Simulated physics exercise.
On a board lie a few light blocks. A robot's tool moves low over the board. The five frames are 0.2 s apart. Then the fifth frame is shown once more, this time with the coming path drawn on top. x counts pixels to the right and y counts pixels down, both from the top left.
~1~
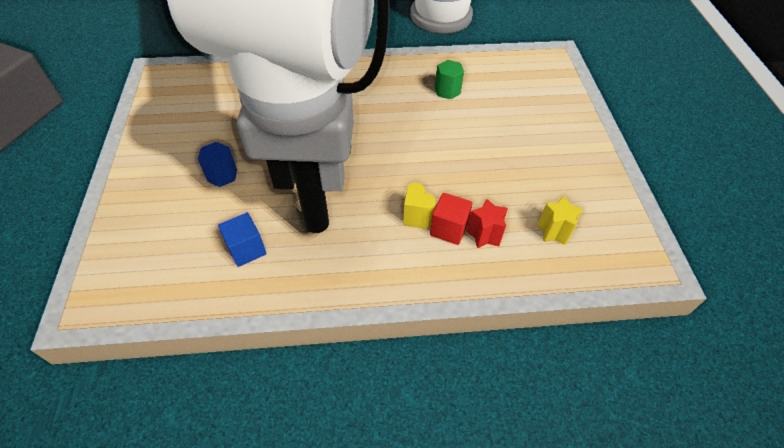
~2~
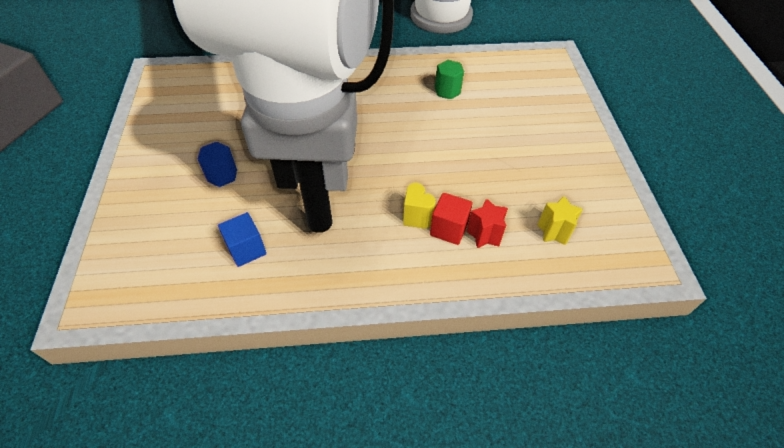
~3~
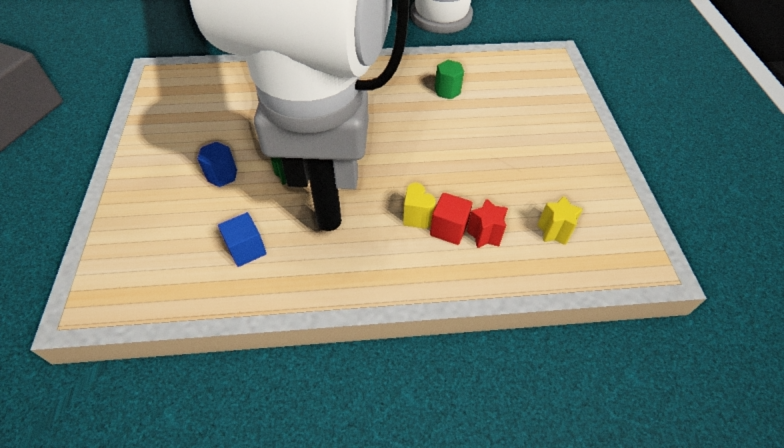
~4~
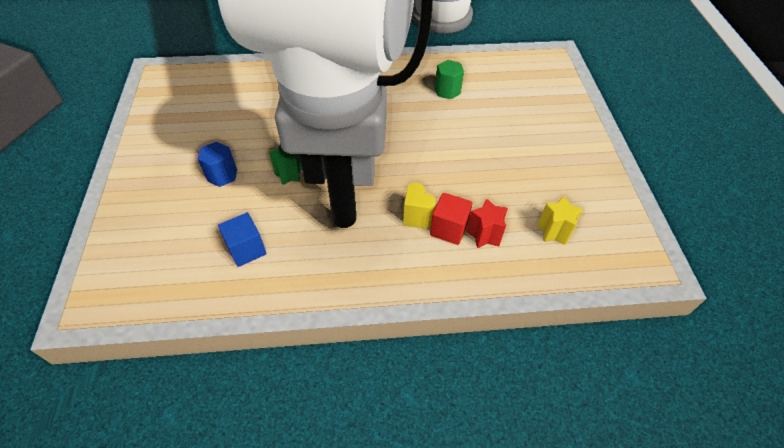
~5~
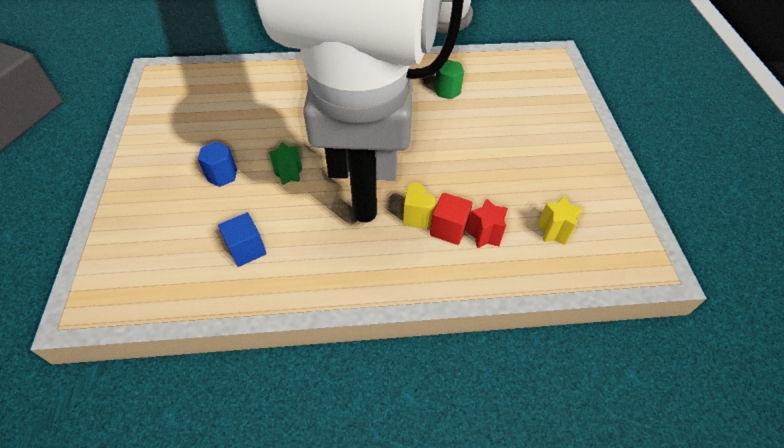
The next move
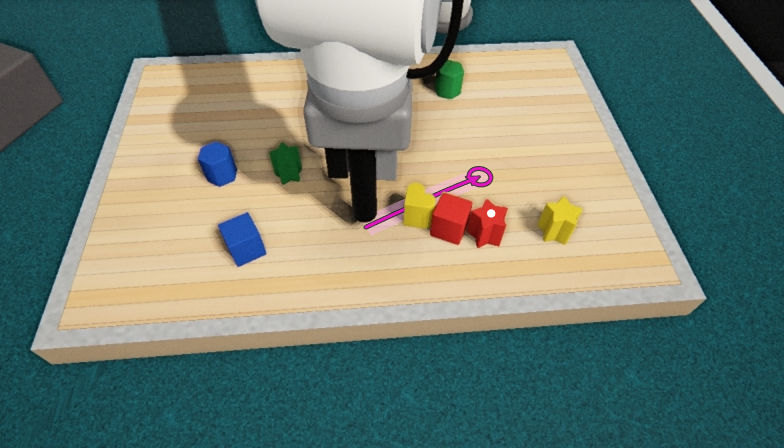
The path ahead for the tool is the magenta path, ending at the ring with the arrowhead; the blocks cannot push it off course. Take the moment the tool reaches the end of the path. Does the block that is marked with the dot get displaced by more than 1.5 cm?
Yes
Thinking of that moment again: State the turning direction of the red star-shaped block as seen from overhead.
Viewed from overhead, the red star-shaped block winds up turned anticlockwise.
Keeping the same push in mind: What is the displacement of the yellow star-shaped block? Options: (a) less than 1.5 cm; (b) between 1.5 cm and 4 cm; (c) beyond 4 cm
It's a.
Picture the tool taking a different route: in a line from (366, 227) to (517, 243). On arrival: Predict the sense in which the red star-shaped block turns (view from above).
Looking down on the board, it turns clockwise.
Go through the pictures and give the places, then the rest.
Tip of the tool at (317, 224), middles of tops, yellow heart-shaped block at (419, 196), red square piece at (453, 207), red star-shaped block at (491, 213), yellow star-shaped block at (565, 210), in the first frame.
Tool at (320, 223), nothing pushed, in the second frame.
Tool at (329, 222), nothing pushed, in the third frame.
Tool at (345, 219), nothing pushed, in the fourth frame.
Tool at (365, 213), yellow heart-shaped block at (419, 196), red square piece at (453, 207), red star-shaped block at (491, 213), yellow star-shaped block at (565, 210), in the fifth frame.
The line goes from (366, 227) to (480, 177); the dot is on the red star-shaped block.
The first path, step by step. One third of the way, tool at (407, 195); yellow heart-shaped block at (431, 193), turned 20° clockwise; red square piece at (460, 210); red star-shaped block at (497, 215).
Two thirds of the way, tool at (446, 177); yellow heart-shaped block at (466, 186), turned 75° clockwise; red square piece at (474, 212), turned 40° clockwise; red star-shaped block at (508, 222), turned 25° anticlockwise.
At the end, tool at (483, 162); yellow heart-shaped block at (469, 185), turned 85° clockwise; red square piece at (474, 212), turned 40° clockwise; red star-shaped block at (508, 222), turned 25° anticlockwise; yellow star-shaped block unmoved.
